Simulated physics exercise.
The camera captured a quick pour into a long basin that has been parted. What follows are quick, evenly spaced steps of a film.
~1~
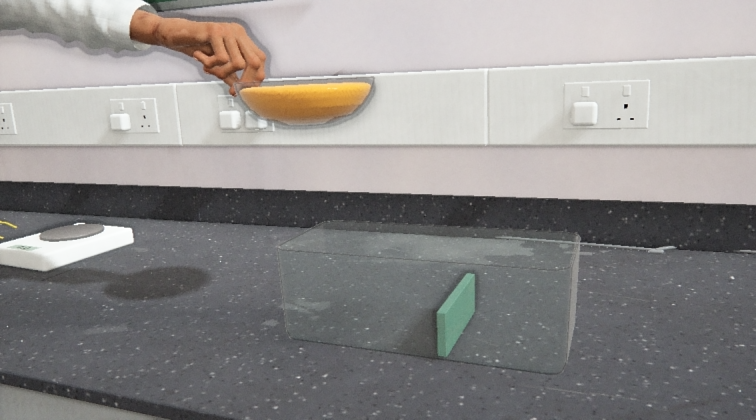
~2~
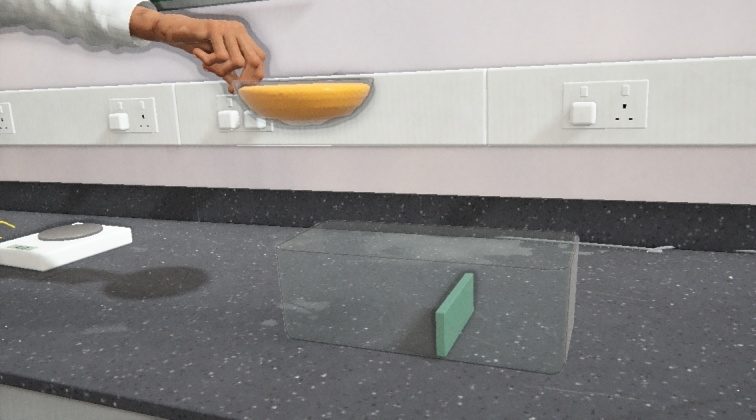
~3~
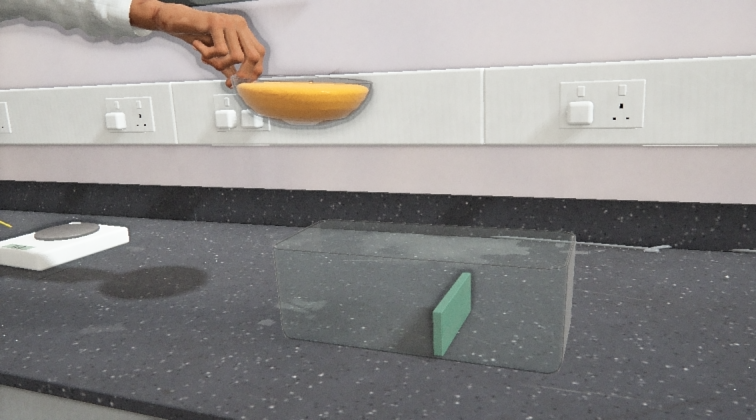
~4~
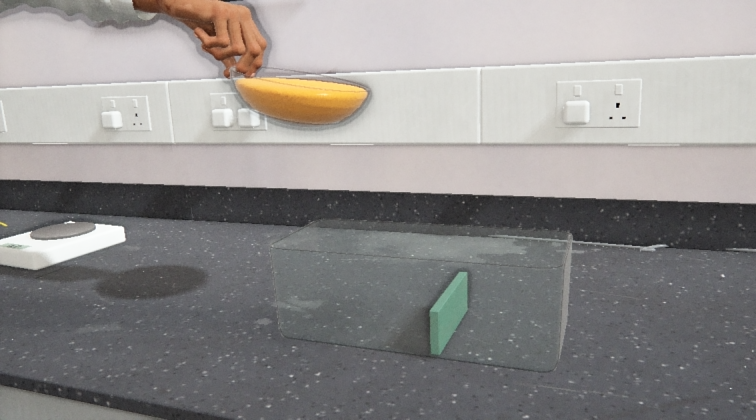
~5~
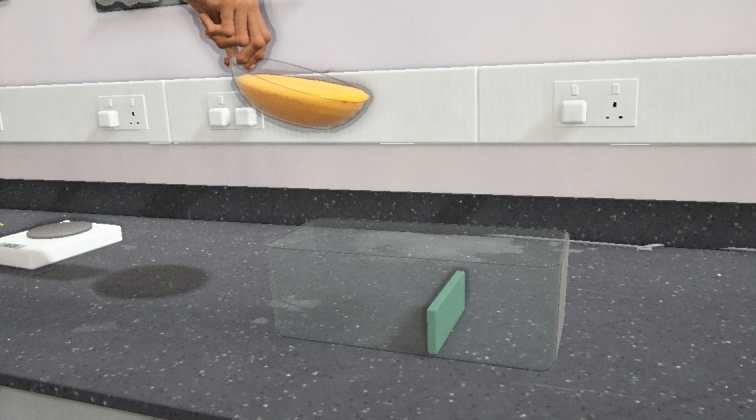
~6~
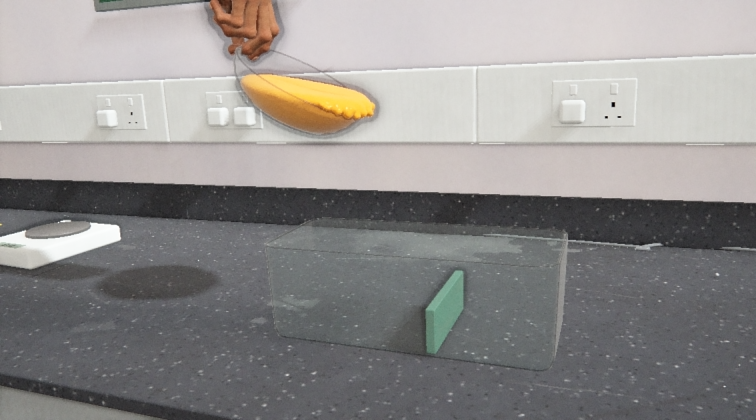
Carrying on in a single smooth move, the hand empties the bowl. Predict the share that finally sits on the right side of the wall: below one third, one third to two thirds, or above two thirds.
Never reaches a third.
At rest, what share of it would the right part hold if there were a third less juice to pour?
I'd put it at some 5 %.
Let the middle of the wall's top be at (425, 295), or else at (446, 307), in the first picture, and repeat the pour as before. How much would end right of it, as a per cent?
Note: Roughly 50 % in case one, 20 % in case two.
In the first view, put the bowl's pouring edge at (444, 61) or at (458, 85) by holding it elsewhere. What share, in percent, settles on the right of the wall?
75 % and 75 %.
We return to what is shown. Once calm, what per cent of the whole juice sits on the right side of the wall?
I'd put it at around 5 %.
A moment on, the tilt is 89° and 3 per cent is still to pour, 41 is left of the wall and 0 right of it.
Next, the tilt is 95° and 0 per cent is still to pour, 93 is left of the wall and 1 right of it.
Then the tilt is 95° and 0 per cent is still to pour, 88 is left of the wall and 4 right of it.
Later the tilt is 95° and 0 per cent is still to pour, 89 is left of the wall and 5 right of it.
In the end 89 per cent lies left of the wall, 5 right of it and 7 outside.
